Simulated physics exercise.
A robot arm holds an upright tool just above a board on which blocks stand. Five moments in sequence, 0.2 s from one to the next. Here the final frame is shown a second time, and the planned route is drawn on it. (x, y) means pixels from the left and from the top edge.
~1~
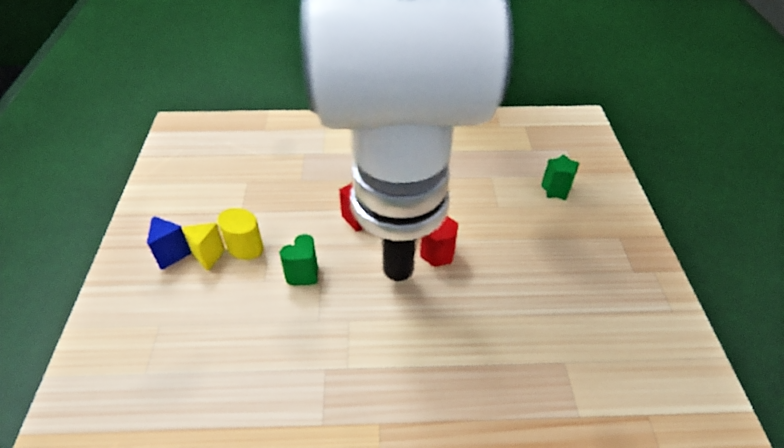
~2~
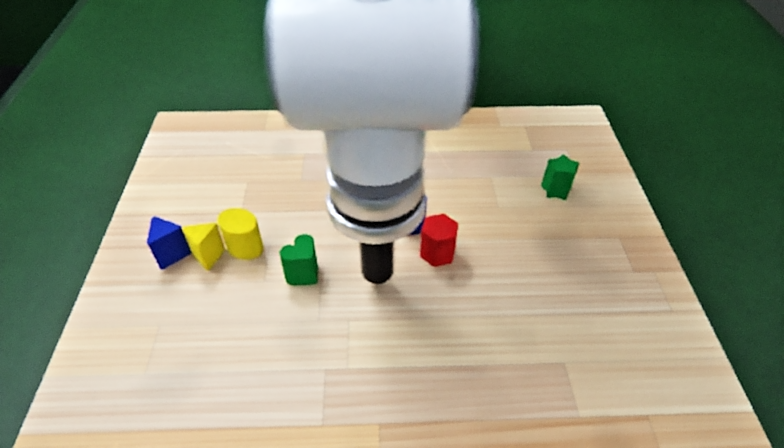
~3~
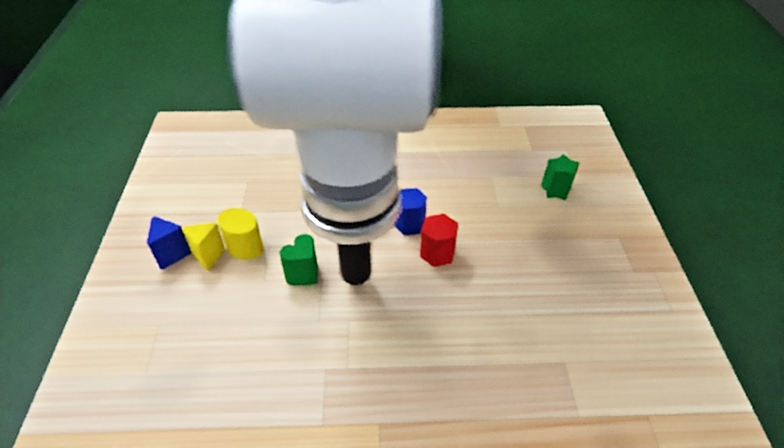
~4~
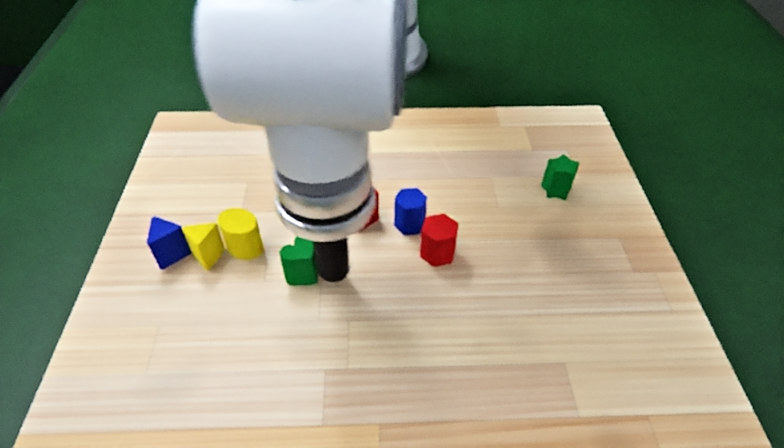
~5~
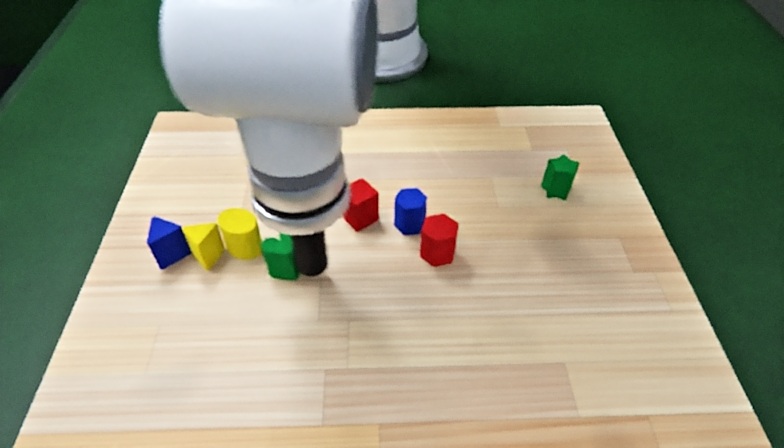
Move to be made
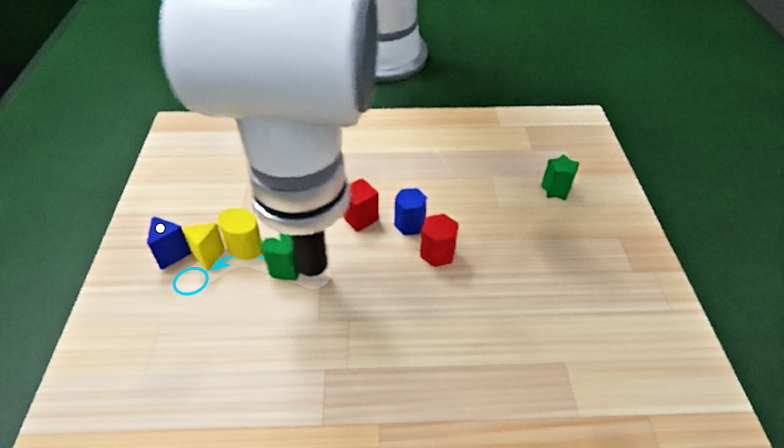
On a wooden board, a robot arm moves left and nudges the green heart block left.
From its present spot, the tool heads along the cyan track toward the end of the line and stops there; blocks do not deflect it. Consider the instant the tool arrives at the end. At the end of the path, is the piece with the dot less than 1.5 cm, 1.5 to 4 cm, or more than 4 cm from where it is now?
I'd go with 1.5 to 4 cm for this block.
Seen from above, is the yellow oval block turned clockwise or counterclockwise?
From above, it looks like the yellow oval block goes clockwise.
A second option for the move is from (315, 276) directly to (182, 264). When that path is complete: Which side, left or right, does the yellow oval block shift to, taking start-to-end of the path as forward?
Toward the right.
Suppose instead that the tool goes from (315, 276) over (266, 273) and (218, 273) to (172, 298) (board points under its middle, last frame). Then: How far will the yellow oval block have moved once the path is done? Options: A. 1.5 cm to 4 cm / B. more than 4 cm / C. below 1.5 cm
It's A.
The line goes from (315, 276) over (274, 261) and (232, 256) to (191, 281); the dot is on the blue triangle.
The first path, step by step. One third of the way, tool (270, 251); yellow triangle (194, 230), turned 30° anticlockwise; yellow oval block (222, 213), turned 35° clockwise; green heart block (236, 233).
Two thirds of the way, tool (227, 246); blue triangle (145, 226), turned 15° clockwise; yellow triangle (162, 236), turned 15° anticlockwise; yellow oval block (199, 205), turned 90° clockwise; green heart block (189, 235), turned 35° anticlockwise.
At the end, tool (186, 271); blue triangle (141, 224), turned 35° clockwise; yellow triangle (129, 245), turned 25° clockwise; yellow oval block (199, 205), turned 90° clockwise; green heart block (147, 255).
